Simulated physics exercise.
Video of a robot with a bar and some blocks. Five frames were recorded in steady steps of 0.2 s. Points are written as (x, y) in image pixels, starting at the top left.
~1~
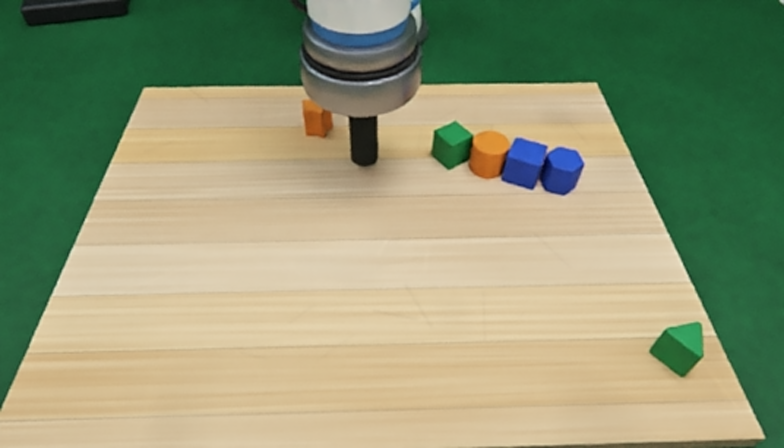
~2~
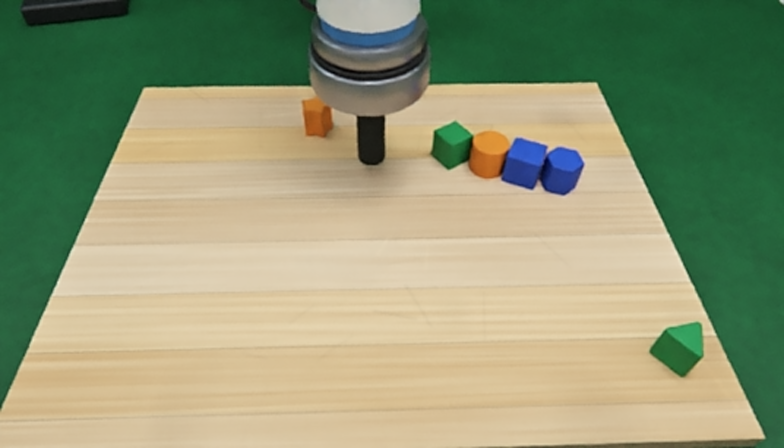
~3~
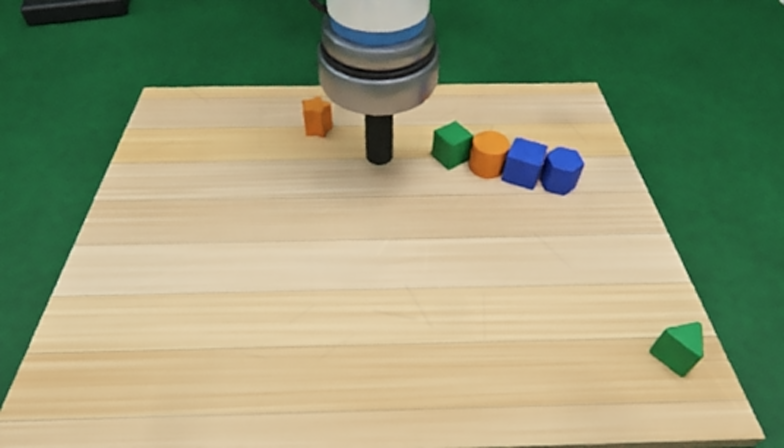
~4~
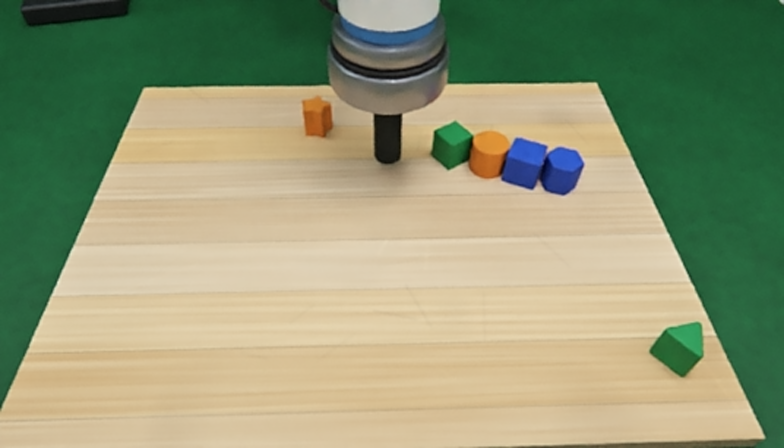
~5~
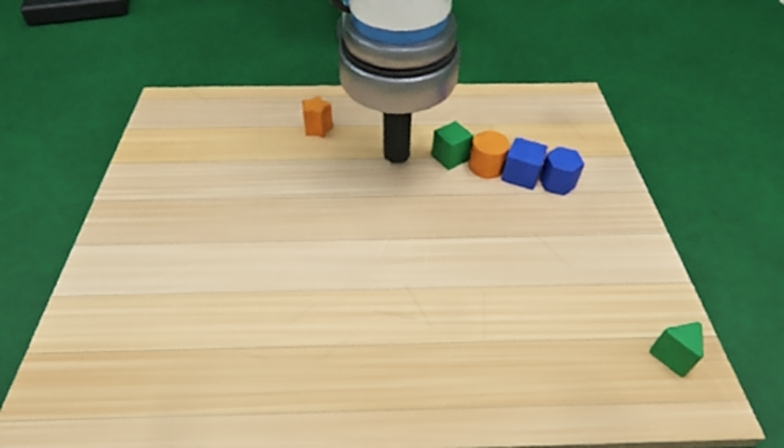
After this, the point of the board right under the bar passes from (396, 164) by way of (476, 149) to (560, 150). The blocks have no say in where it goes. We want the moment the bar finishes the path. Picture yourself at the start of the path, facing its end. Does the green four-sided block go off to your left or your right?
Measured against the direction from start to end, the green four-sided block shifts toward the left-hand side.
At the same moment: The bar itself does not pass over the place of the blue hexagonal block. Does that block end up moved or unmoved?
It is moved off its spot.
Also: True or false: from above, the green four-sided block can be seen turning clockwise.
Verdict: False.
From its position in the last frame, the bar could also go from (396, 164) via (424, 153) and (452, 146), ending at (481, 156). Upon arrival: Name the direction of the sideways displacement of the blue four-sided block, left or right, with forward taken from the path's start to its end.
It is displaced to the right.
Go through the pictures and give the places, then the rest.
The first frame shows tip of the bar (365, 158), middles of tops, green four-sided block (454, 132), orange round block (492, 141), blue four-sided block (528, 150), blue hexagonal block (566, 158).
The second frame shows bar (372, 157), nothing pushed.
The third frame shows bar (379, 156), nothing pushed.
The fourth frame shows bar (388, 156), nothing pushed.
The fifth frame shows bar (397, 155), green four-sided block (454, 132), orange round block (492, 141), blue four-sided block (528, 150), blue hexagonal block (566, 158).
What follows on the original path. One third of the way, bar (451, 143); green four-sided block (479, 121), turned 15° clockwise; orange round block (496, 141); blue four-sided block (531, 152).
Two thirds of the way, bar (507, 140); green four-sided block (527, 111), turned 25° anticlockwise; orange round block (506, 144); blue four-sided block (542, 160), turned 15° anticlockwise; blue hexagonal block (579, 162), turned 15° anticlockwise.
At the end, bar (563, 141); green four-sided block (537, 107), turned 50° anticlockwise; orange round block (506, 144); blue four-sided block (542, 160), turned 15° anticlockwise; blue hexagonal block (579, 162), turned 15° anticlockwise.
